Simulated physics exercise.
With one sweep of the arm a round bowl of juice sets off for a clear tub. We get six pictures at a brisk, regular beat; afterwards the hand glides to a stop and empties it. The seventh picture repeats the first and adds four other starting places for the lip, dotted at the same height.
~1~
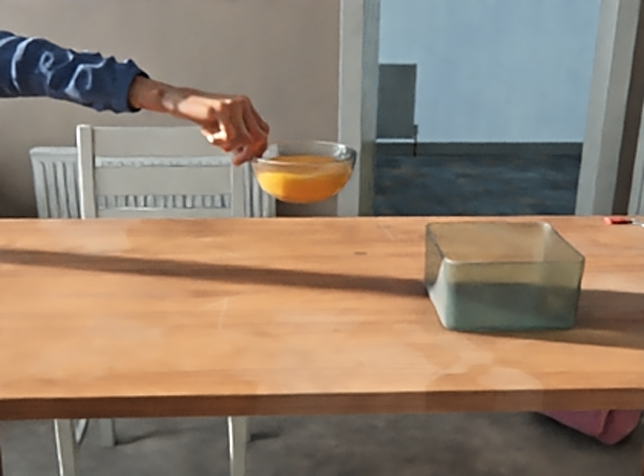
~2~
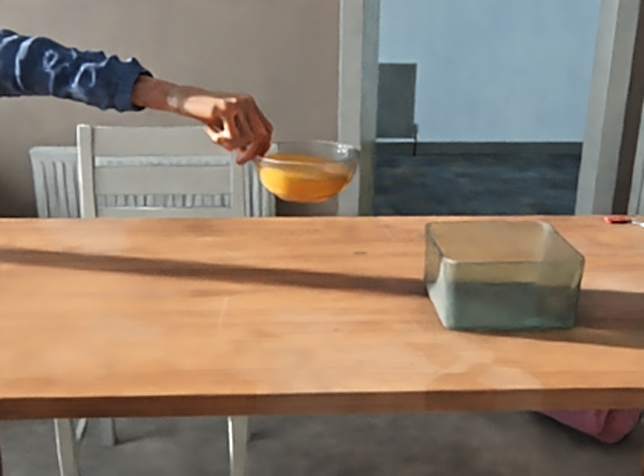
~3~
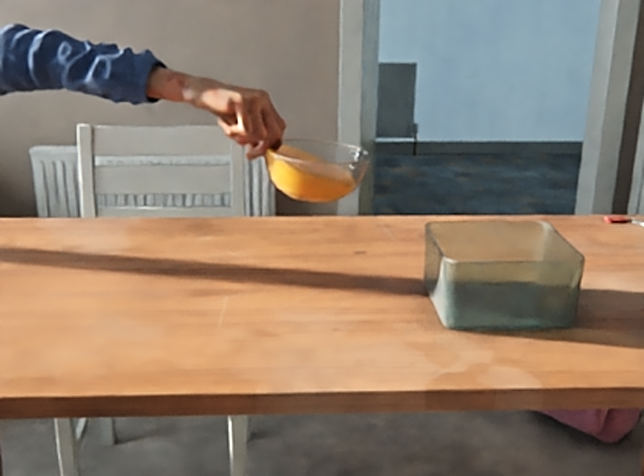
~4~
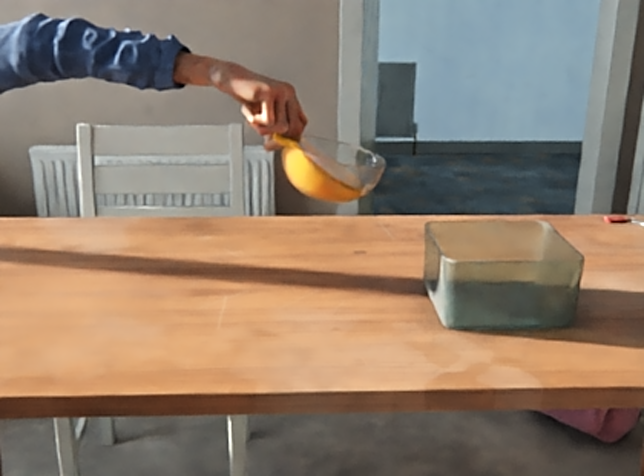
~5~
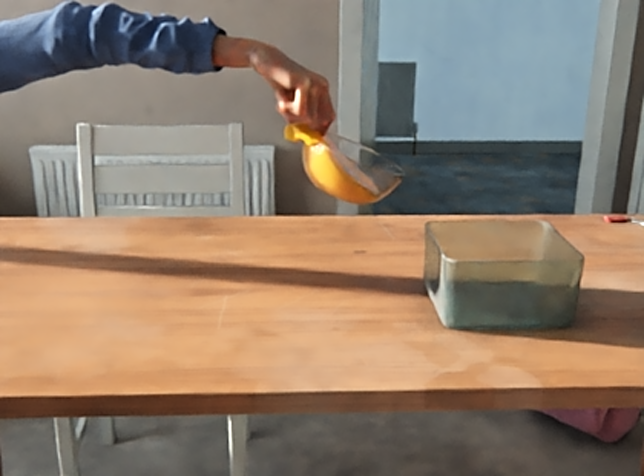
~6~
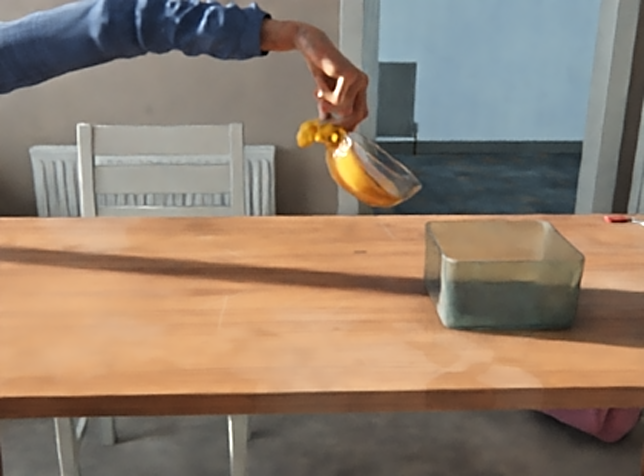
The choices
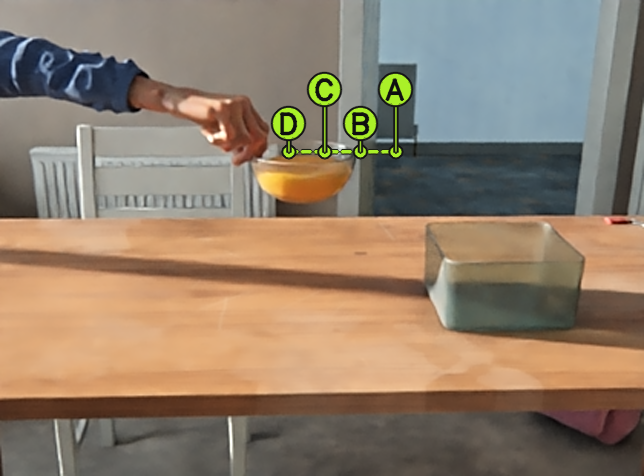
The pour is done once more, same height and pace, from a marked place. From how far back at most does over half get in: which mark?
Use spot C.
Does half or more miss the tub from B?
No, that is safe.
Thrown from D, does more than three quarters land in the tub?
No.
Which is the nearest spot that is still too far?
That would be D.
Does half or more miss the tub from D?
Yes, it does.
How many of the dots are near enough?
Three of the four.
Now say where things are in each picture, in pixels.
Upright, lip at (354, 151); tub from (442, 328) to (573, 326); nothing has left yet.
Upright, lip at (358, 151); nothing has left yet.
Tipped about 4°, lip at (368, 154); nothing has left yet.
Tipped about 12°, lip at (384, 161); juice is over the rim, down to (299, 143).
Tipped about 23°, lip at (402, 171); juice is over the rim, down to (310, 138).
Tipped about 35°, lip at (419, 182); juice is over the rim, down to (302, 143).
On the marked copy, A at (395, 151); B at (360, 151); C at (324, 151); D at (288, 151).
If A is chosen, about 74 % lands in the tub, 8 % falls short and 18 % goes beside or beyond.
If B is chosen, about 85 % lands in the tub, 12 % falls short and 3 % goes beside or beyond.
If C is chosen, about 63 % lands in the tub, 34 % falls short and 3 % goes beside or beyond.
If D is chosen, about 35 % lands in the tub, 51 % falls short and 14 % goes beside or beyond.
